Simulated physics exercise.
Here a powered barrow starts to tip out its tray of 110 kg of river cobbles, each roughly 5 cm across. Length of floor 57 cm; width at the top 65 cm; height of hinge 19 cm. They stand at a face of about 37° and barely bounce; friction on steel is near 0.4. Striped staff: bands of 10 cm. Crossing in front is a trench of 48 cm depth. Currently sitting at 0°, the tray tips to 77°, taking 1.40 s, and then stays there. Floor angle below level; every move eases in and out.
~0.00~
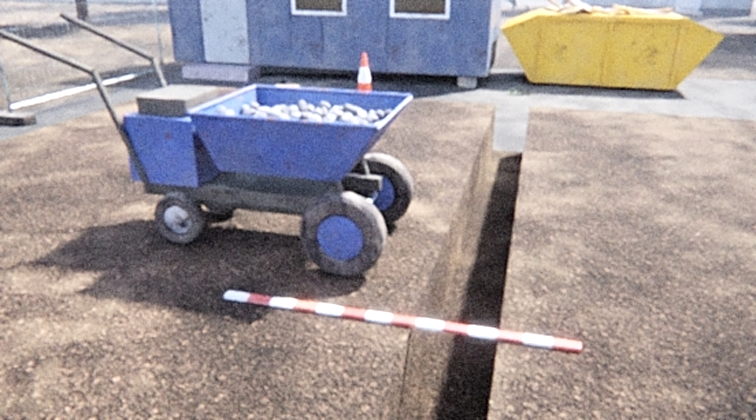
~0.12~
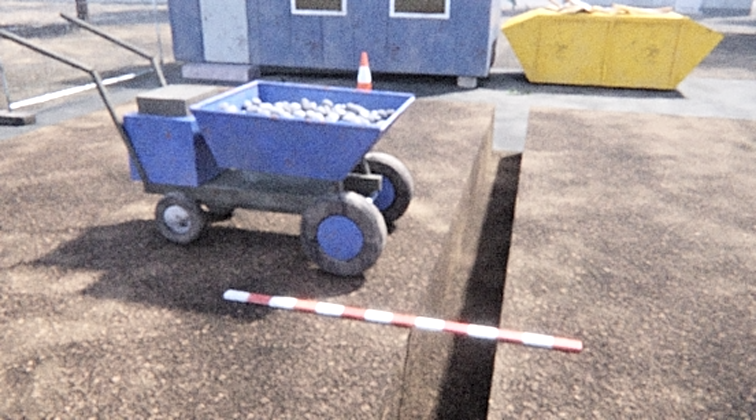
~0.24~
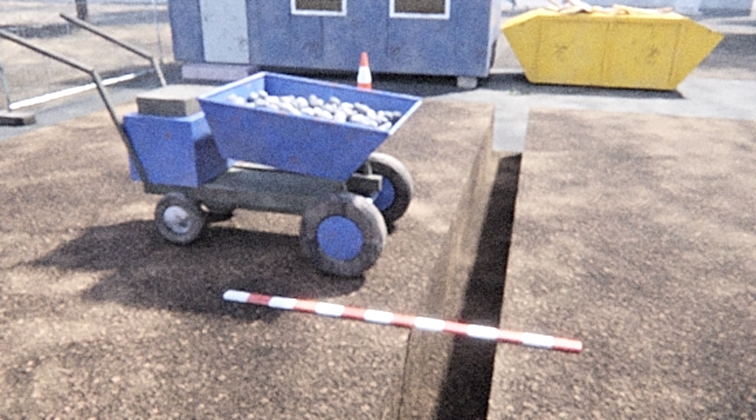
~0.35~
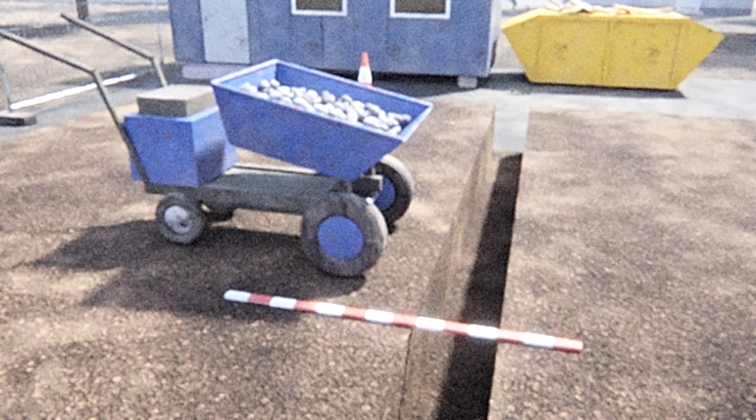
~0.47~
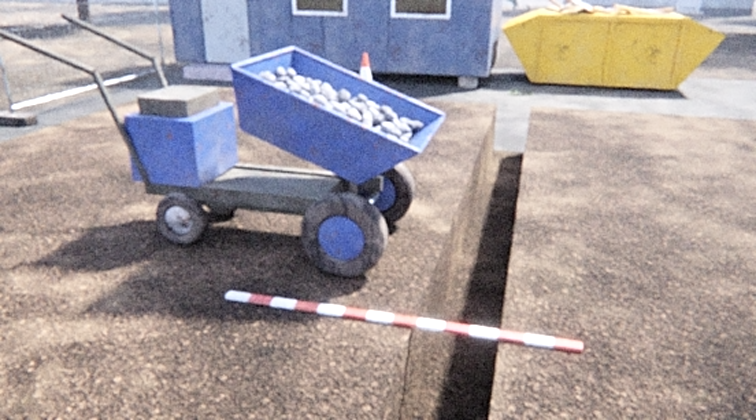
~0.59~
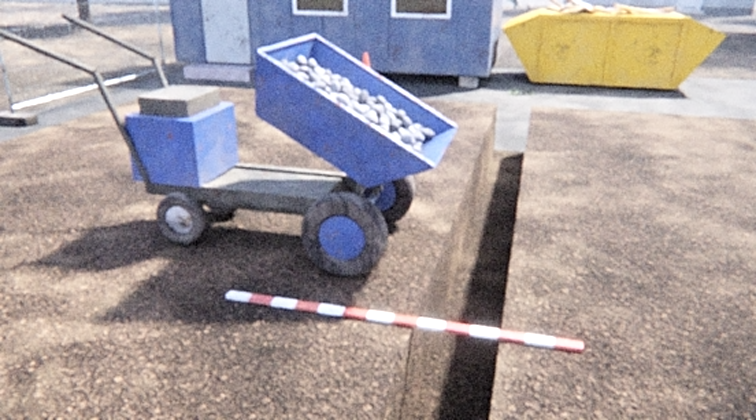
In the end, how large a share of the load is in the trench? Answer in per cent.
A share of roughly 59 %.
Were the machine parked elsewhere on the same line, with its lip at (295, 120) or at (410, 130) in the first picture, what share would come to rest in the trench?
First spot about 65, second spot about 30 per cent.
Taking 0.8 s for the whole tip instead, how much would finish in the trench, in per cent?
With that timing, about 50 per cent.
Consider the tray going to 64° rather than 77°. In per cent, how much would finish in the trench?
Roughly 60 per cent would end in the trench.
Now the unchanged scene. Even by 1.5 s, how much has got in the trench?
30 per cent or so by then.
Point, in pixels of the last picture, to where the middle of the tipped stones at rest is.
Middle at around (497, 330), I'd say.
After 1.0 s the floor is at 65°; 99 % in the tray, 1 % in the trench; the foremost stones are at (484, 204).
After 1.5 s the floor is at 77°; 41 % in the tray, 29 % in the trench, 30 % past the trench; the foremost stones are at (615, 294).
After 1.9 s the floor is at 77°; 12 % in the tray, 47 % in the trench, 41 % past the trench; the foremost stones are at (718, 310).
After 3.8 s the floor is at 77°; 0 % in the tray, 59 % in the trench, 41 % past the trench; the foremost stones are past the picture's edge.
